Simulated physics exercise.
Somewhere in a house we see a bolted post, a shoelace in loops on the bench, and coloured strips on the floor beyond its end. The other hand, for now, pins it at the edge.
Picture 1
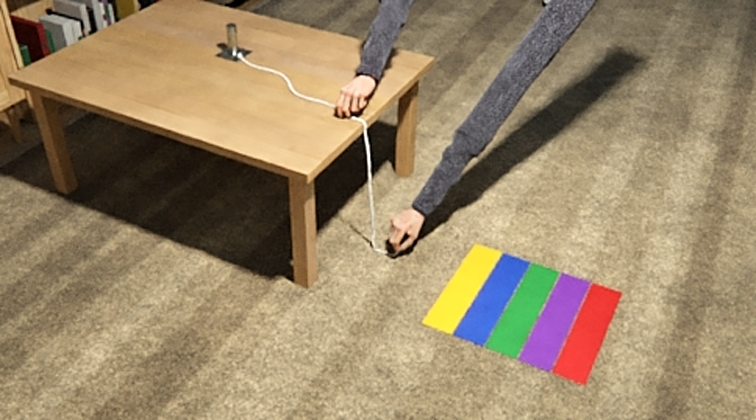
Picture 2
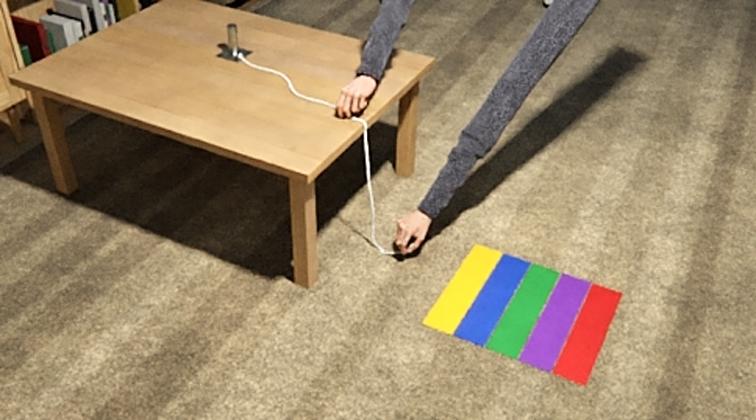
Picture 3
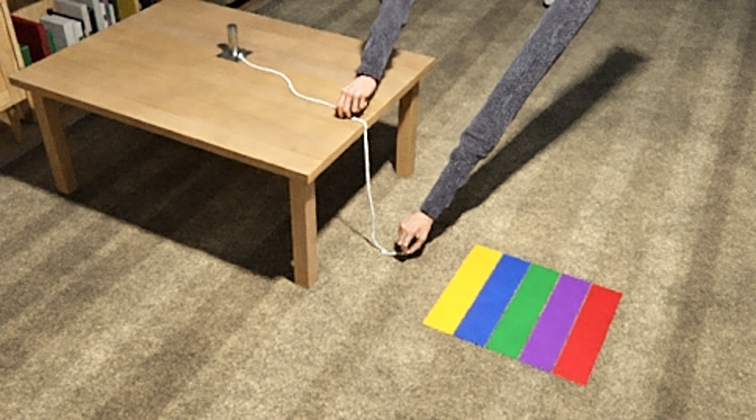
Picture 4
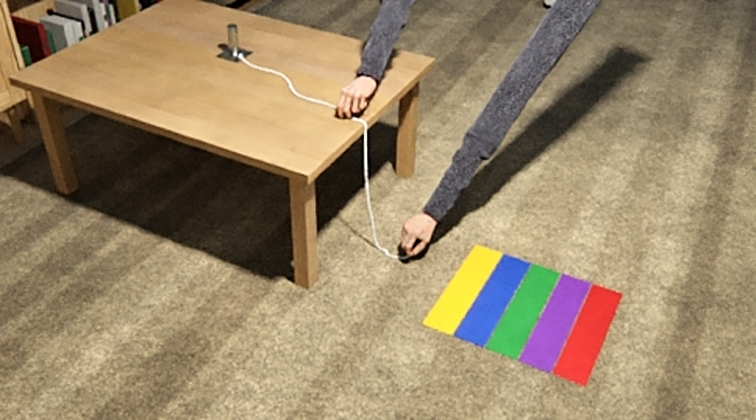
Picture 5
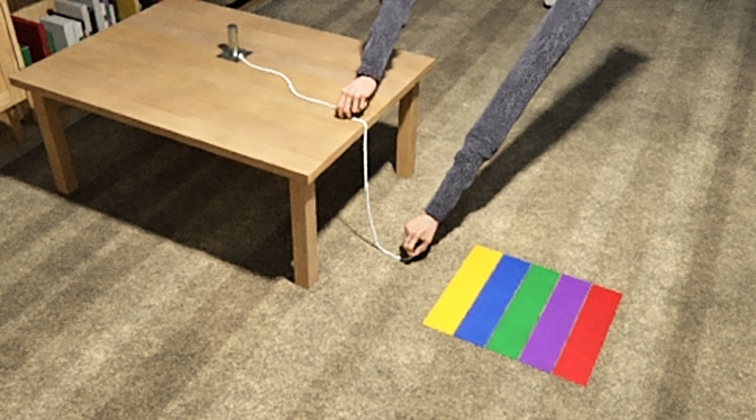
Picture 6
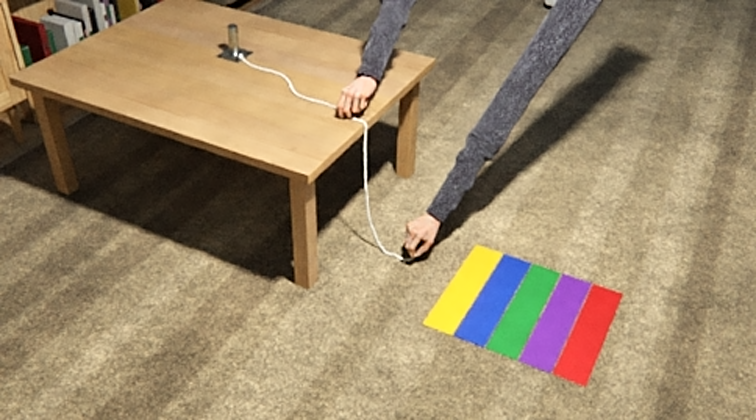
On a carpeted floor beside a wooden table, one hand holding a white cord at the edge, another shifting its end slightly right.
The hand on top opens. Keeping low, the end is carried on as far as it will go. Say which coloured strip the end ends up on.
It ends up on the blue strip.
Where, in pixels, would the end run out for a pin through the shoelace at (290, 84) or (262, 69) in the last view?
Per try (px, approx.): (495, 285), (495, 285).
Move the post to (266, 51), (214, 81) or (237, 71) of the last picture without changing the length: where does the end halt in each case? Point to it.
Roughly (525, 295), then (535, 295), then (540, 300).
Soon after, end near (447, 266); short of the strips.
After that, end near (480, 277); over yellow.
At the stop, end near (500, 284); over blue. The end stops over the blue strip.
